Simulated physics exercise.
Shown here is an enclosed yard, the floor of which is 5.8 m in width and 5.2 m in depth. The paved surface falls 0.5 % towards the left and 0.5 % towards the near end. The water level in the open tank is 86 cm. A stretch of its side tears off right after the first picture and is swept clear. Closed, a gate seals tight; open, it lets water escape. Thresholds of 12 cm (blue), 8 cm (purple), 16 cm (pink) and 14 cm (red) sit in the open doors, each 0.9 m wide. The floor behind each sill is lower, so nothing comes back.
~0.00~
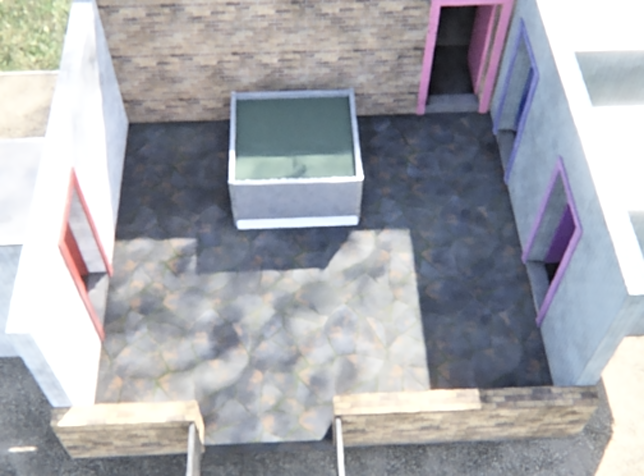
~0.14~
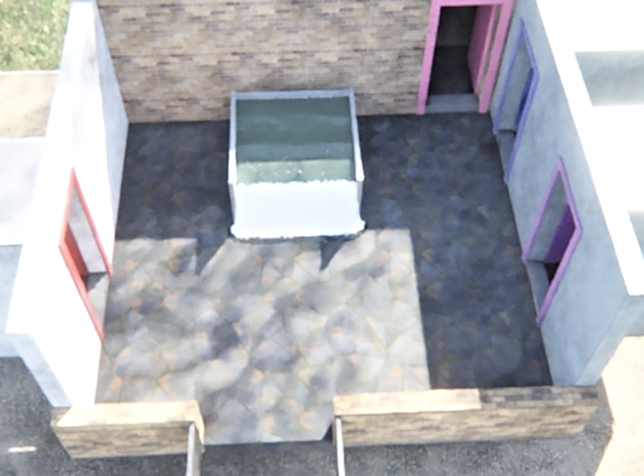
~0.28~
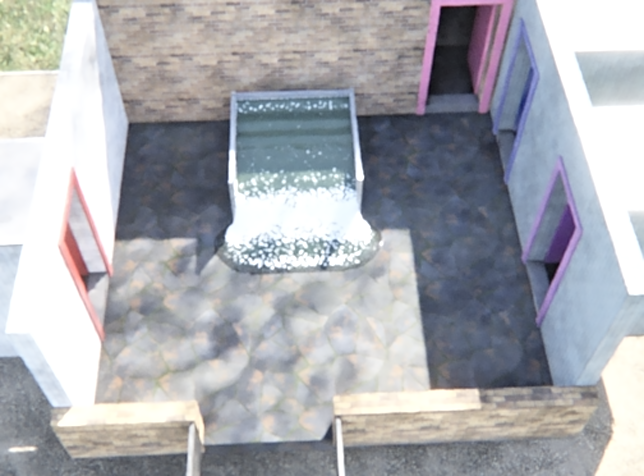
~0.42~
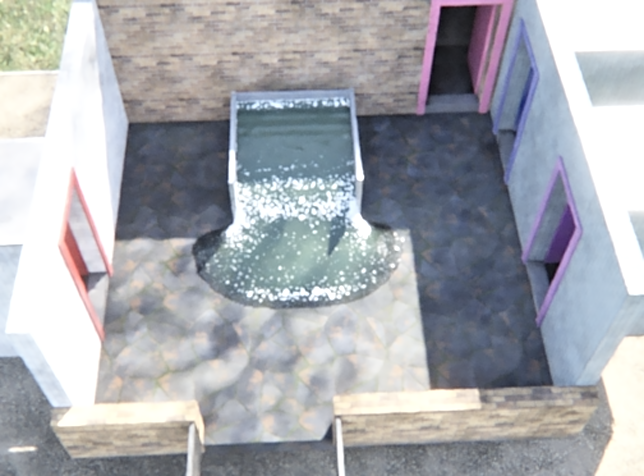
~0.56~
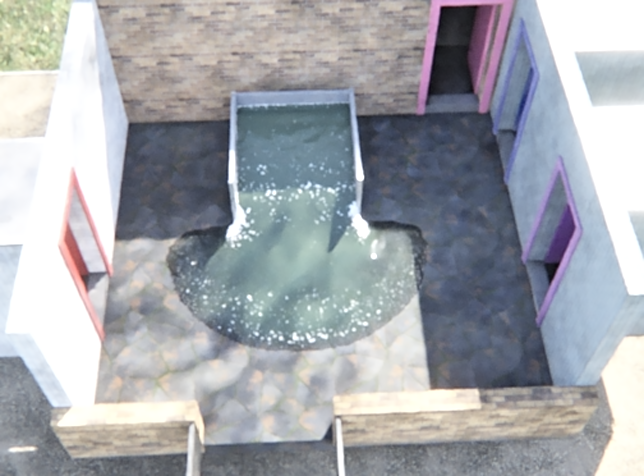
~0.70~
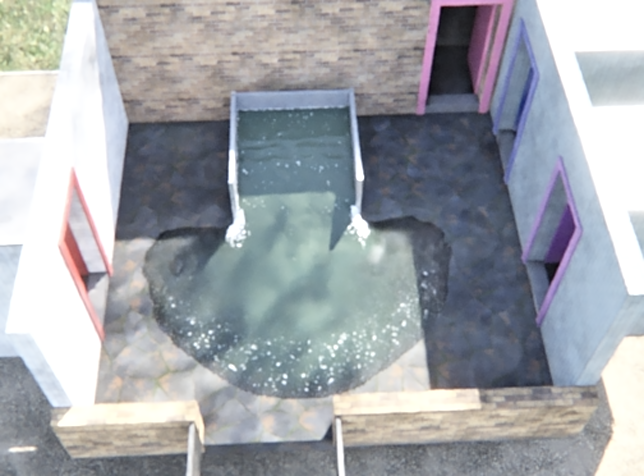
Walled stone yard with pink, purple and red doorways, water bursting from an open tank's near side and fanning across the paving.
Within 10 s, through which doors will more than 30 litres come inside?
In order: Blue door: Short, purple door: Short, pink door: Short, red door: Short.
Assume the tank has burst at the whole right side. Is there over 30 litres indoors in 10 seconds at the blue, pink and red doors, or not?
Door by door - blue: Out of bounds, pink: Out of bounds, red: Within bounds.
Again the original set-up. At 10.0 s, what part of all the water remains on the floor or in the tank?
54 %.
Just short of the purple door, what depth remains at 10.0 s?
About 3.0 centimetres.
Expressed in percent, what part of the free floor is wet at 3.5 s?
Near 60 per cent is wet.
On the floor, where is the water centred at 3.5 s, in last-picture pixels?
Near (325, 308).
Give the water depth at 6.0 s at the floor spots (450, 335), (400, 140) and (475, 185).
Roughly 7, 9 and 3 cm, in turn.
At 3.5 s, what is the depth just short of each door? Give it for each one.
Measured in centimetres, the blue door gives 0, the purple door 9, the pink door 0 and the red door 11.
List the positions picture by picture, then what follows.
Still water, 86 cm deep, in the open tank at (294, 139), in the first frame.
Water pours out at (297, 206) and has run 1.0 m, to (363, 224); typically 7 cm deep outside, 86 cm at the open tank's back, in the second frame.
The front is at (223, 253), 1.2 m from the gap at (297, 209); 1.6 m2 of floor is under water; 81 cm left at the back of the open tank, in the third frame.
The front is at (382, 279), 1.6 m from the gap at (297, 211); 3.1 m2 of floor is under water; 75 cm left at the back of the open tank, in the fourth frame.
Water pours out at (297, 211) and has run 2.1 m, to (360, 333); typically 9 cm deep outside, 72 cm at the open tank's back, in the fifth frame.
Water pours out at (297, 212) and has run 2.7 m, to (332, 389); typically 7 cm deep outside, 66 cm at the open tank's back, in the sixth frame.
After 1.4 s water covers 55 % of the floor and is deepest (38 cm) near (353, 419); blue door not reached, purple door not reached, pink door not reached, red door 6 cm at the sill, 0 L in.
After 2.2 s water covers 55 % of the floor and is deepest (45 cm) near (554, 410); blue door not reached, purple door 5 cm at the sill, 0 L in, pink door not reached, red door 5 cm at the sill, 0 L in.
After 3.5 s water covers 60 % of the floor and is deepest (23 cm) near (554, 410); blue door not reached, purple door 9 cm at the sill, 3 L in, pink door not reached, red door 11 cm at the sill, 0 L in.
After 6.0 s water covers 95 % of the floor and is deepest (12 cm) near (367, 138); blue door 3 cm at the sill, 0 L in, purple door 6 cm at the sill, 5 L in, pink door 9 cm at the sill, 0 L in, red door 6 cm at the sill, 0 L in.
After 10.0 s water covers 95 % of the floor and is deepest (10 cm) near (113, 250); blue door 5 cm at the sill, 0 L in, purple door 3 cm at the sill, 5 L in, pink door 5 cm at the sill, 0 L in, red door 5 cm at the sill, 0 L in.
